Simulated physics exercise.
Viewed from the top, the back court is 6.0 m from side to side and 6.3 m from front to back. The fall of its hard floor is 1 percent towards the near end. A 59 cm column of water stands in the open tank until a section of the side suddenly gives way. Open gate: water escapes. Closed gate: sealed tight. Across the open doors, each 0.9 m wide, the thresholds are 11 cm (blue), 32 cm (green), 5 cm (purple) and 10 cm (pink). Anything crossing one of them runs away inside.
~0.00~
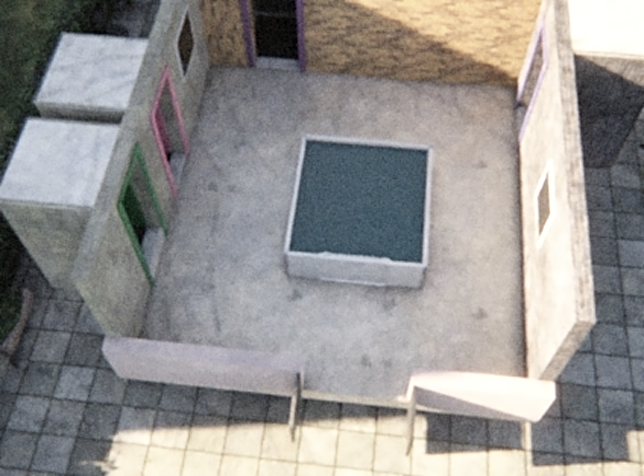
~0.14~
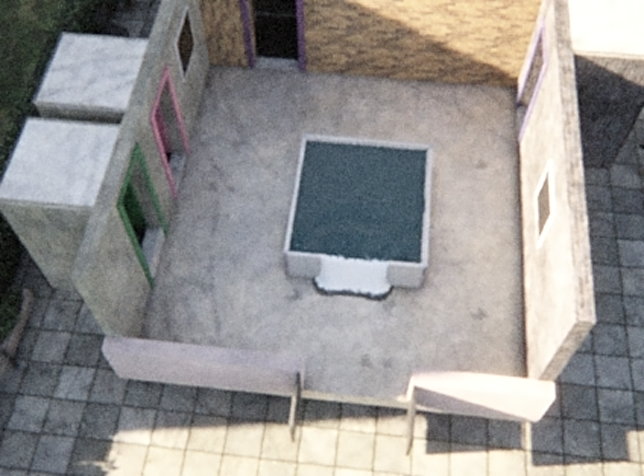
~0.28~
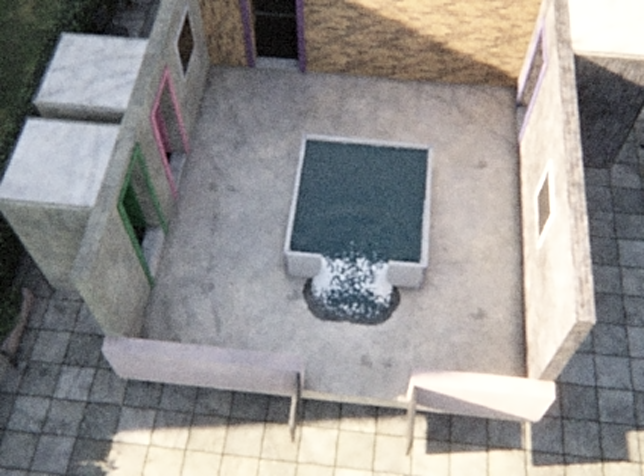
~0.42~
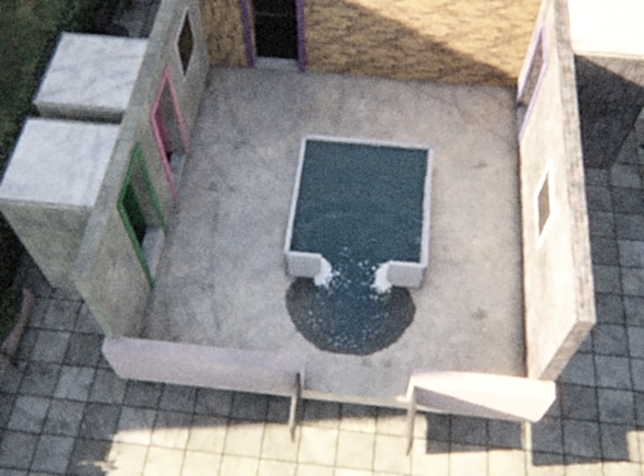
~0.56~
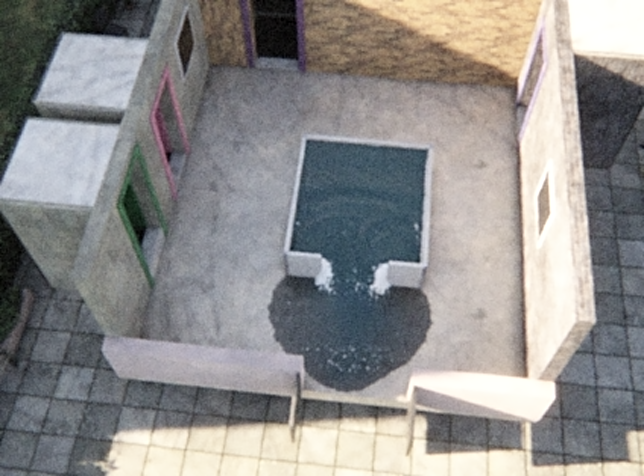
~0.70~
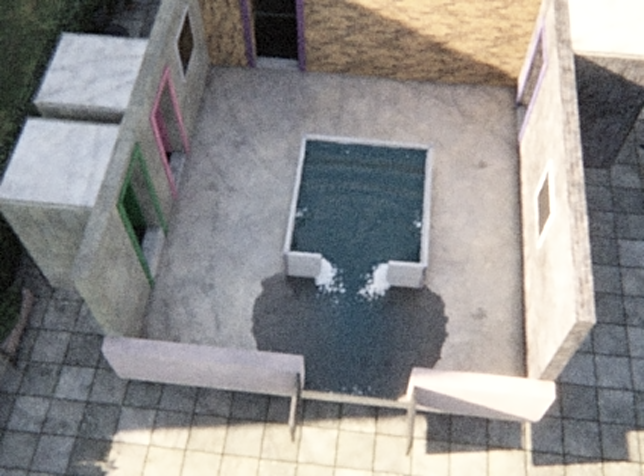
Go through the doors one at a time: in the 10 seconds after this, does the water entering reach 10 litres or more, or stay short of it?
Going through them: The blue door stays short; the green door stays short; the purple door stays short; the pink door stays short.
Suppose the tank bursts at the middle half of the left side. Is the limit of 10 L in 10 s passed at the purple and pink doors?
Purple door surpasses it, pink door surpasses it.
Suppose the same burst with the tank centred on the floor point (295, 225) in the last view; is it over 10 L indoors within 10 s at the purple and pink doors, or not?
Purple gets more than that, pink gets no more than that.
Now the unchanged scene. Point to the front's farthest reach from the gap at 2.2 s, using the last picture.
That would be close to (135, 357).
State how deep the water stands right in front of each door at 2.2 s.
Depth readings (cm): Blue = 0; green = 0; purple = 0; pink = 0.
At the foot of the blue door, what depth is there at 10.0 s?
It's some 2.5 centimetres deep.
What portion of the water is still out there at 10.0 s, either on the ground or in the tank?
Near 50 in a hundred is still there.
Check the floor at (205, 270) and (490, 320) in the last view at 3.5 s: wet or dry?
Soaked, soaked.
After 1.4 s water covers 15 % of the floor and is deepest (36 cm) near (350, 286); blue door not reached, green door not reached, purple door not reached, pink door not reached.
After 2.2 s water covers 20 % of the floor and is deepest (30 cm) near (350, 286); blue door not reached, green door not reached, purple door not reached, pink door not reached.
After 3.5 s water covers 35 % of the floor and is deepest (21 cm) near (350, 286); blue door not reached, green door 7 cm at the sill, 0 L in, purple door not reached, pink door not reached.
After 6.0 s water covers 70 % of the floor and is deepest (15 cm) near (350, 286); blue door 1 cm at the sill, 0 L in, green door 6 cm at the sill, 0 L in, purple door not reached, pink door 3 cm at the sill, 0 L in.
After 10.0 s water covers 90 % of the floor and is deepest (9 cm) near (350, 286); blue door 2 cm at the sill, 0 L in, green door 4 cm at the sill, 0 L in, purple door 4 cm at the sill, 0 L in, pink door 2 cm at the sill, 0 L in.
